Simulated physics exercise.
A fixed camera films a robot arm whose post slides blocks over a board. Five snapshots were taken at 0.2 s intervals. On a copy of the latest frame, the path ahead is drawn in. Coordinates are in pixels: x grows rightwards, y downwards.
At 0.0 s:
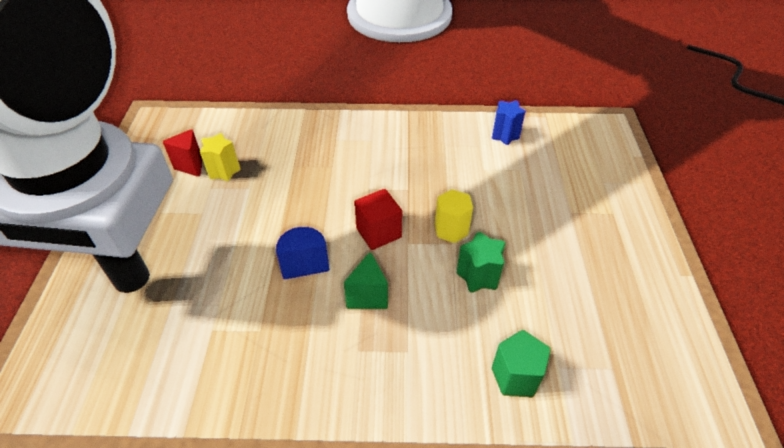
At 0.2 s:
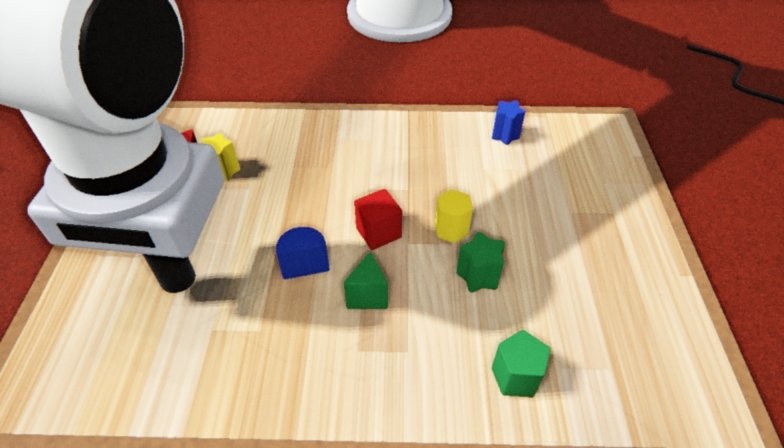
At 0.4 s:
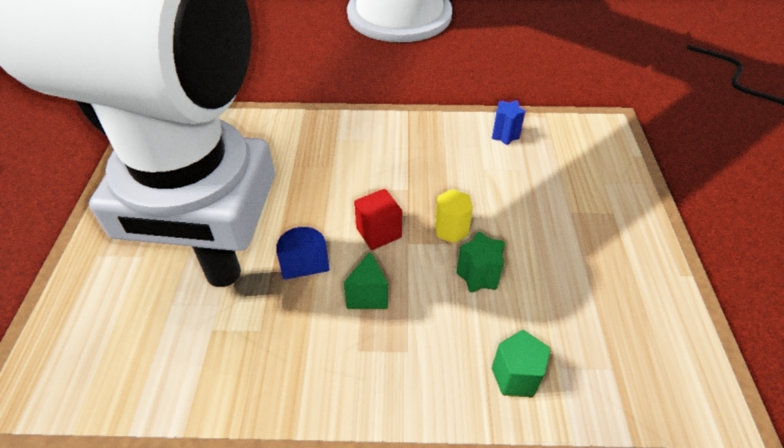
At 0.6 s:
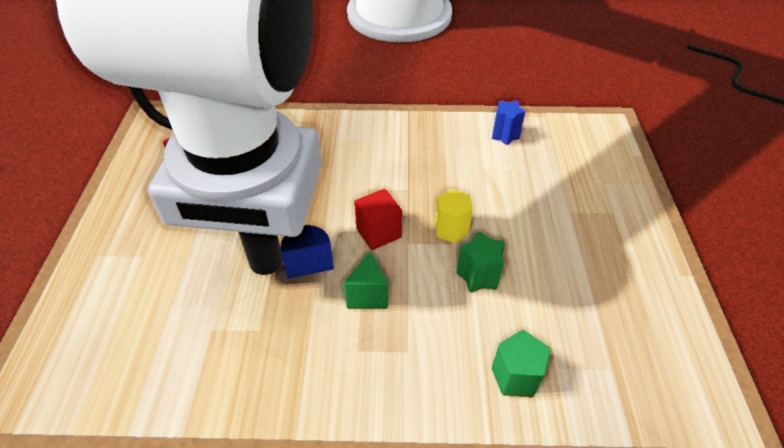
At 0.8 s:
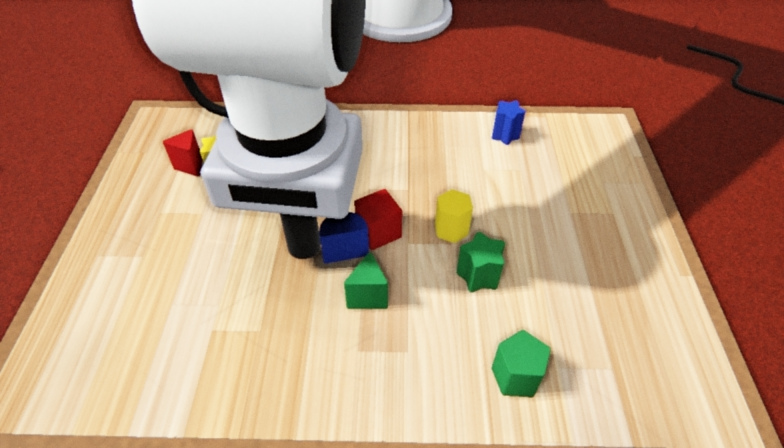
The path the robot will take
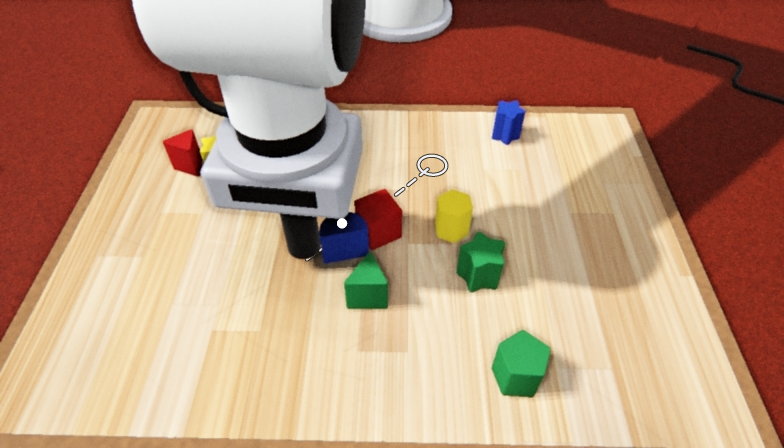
A robot arm moves right across the board and pushes the blue block beside the red one.
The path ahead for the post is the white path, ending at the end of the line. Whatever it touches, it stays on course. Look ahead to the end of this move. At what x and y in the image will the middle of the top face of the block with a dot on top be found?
At roughly (376, 219).
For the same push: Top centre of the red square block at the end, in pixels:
The spot you're after is about (403, 198) in the image.
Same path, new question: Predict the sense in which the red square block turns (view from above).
Its rotation is counterclockwise.
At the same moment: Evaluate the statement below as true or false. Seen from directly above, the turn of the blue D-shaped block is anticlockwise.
False.
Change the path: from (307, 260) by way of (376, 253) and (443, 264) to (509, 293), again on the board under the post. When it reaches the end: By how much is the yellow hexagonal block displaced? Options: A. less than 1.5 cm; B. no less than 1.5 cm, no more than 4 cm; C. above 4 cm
(B)
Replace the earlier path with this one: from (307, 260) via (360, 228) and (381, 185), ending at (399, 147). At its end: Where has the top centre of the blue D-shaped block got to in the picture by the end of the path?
Close to (387, 218).
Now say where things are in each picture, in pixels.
The first frame shows tip of the post (132, 279), middles of tops, blue D-shaped block (300, 239), red square block (378, 205), yellow hexagonal block (455, 202).
The second frame shows post (178, 279), nothing pushed.
The third frame shows post (224, 274), nothing pushed.
The fourth frame shows post (266, 262), blue D-shaped block (304, 238).
The fifth frame shows post (304, 247), blue D-shaped block (342, 223), red square block (378, 205), yellow hexagonal block (455, 202).
The line goes from (307, 260) to (432, 165); the dot is on the blue D-shaped block.
On the path given first. One third of the way, post (353, 212); blue D-shaped block (376, 219), turned 35° clockwise; red square block (400, 199), turned 30° anticlockwise.
Two thirds of the way, post (397, 181); blue D-shaped block (376, 219), turned 35° clockwise; red square block (403, 198), turned 20° anticlockwise.
At the end, post (434, 152); blue D-shaped block (376, 219), turned 35° clockwise; red square block (403, 198), turned 20° anticlockwise; yellow hexagonal block unmoved.
